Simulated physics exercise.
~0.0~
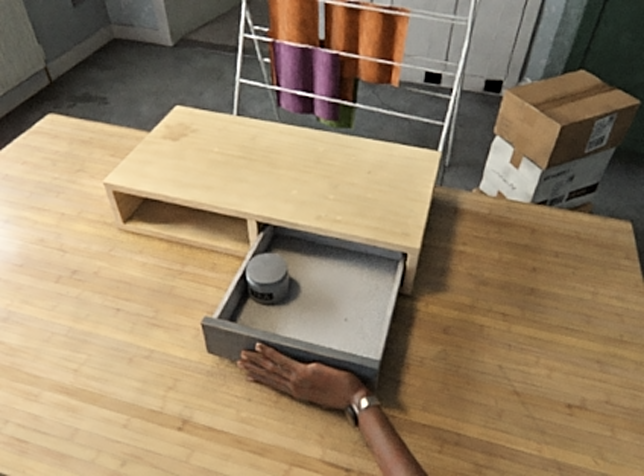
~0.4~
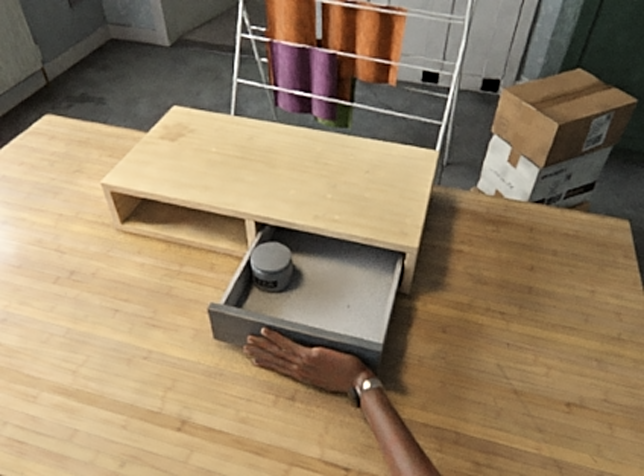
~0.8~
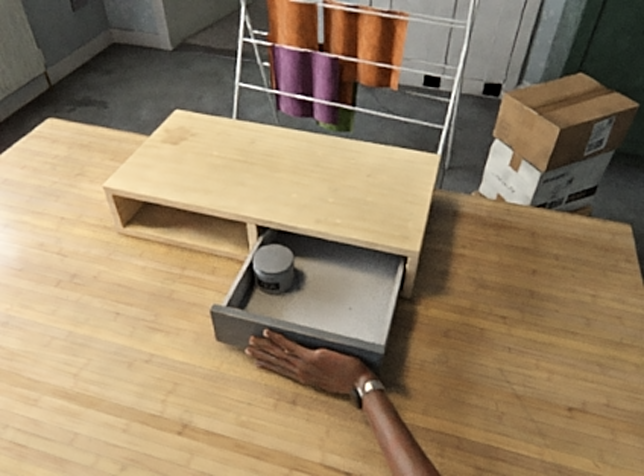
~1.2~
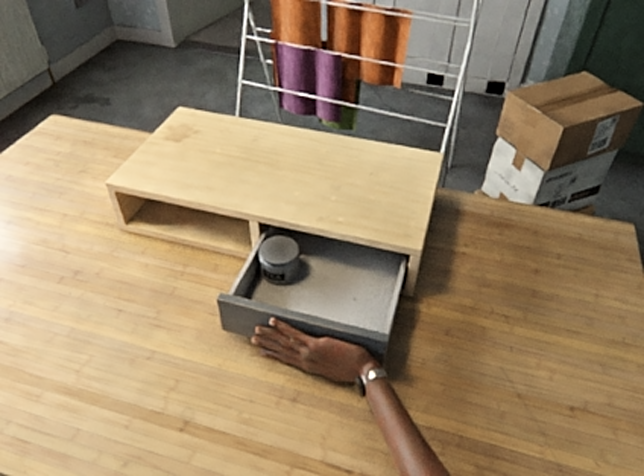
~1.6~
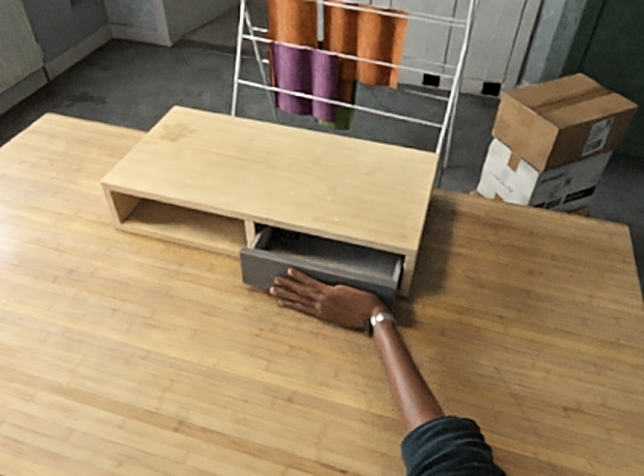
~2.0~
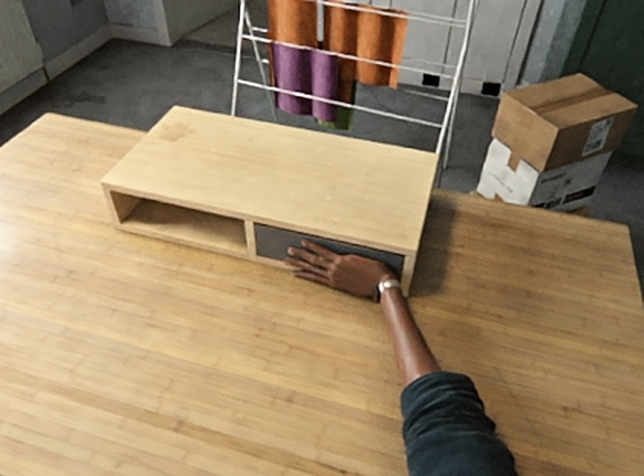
In this clip, a hand presses against the front of an open gray drawer holding a small grey jar, set in a low wooden chest on a table. The hand pushes the drawer inward, the jar passes out of view inside, and the drawer ends fully shut.
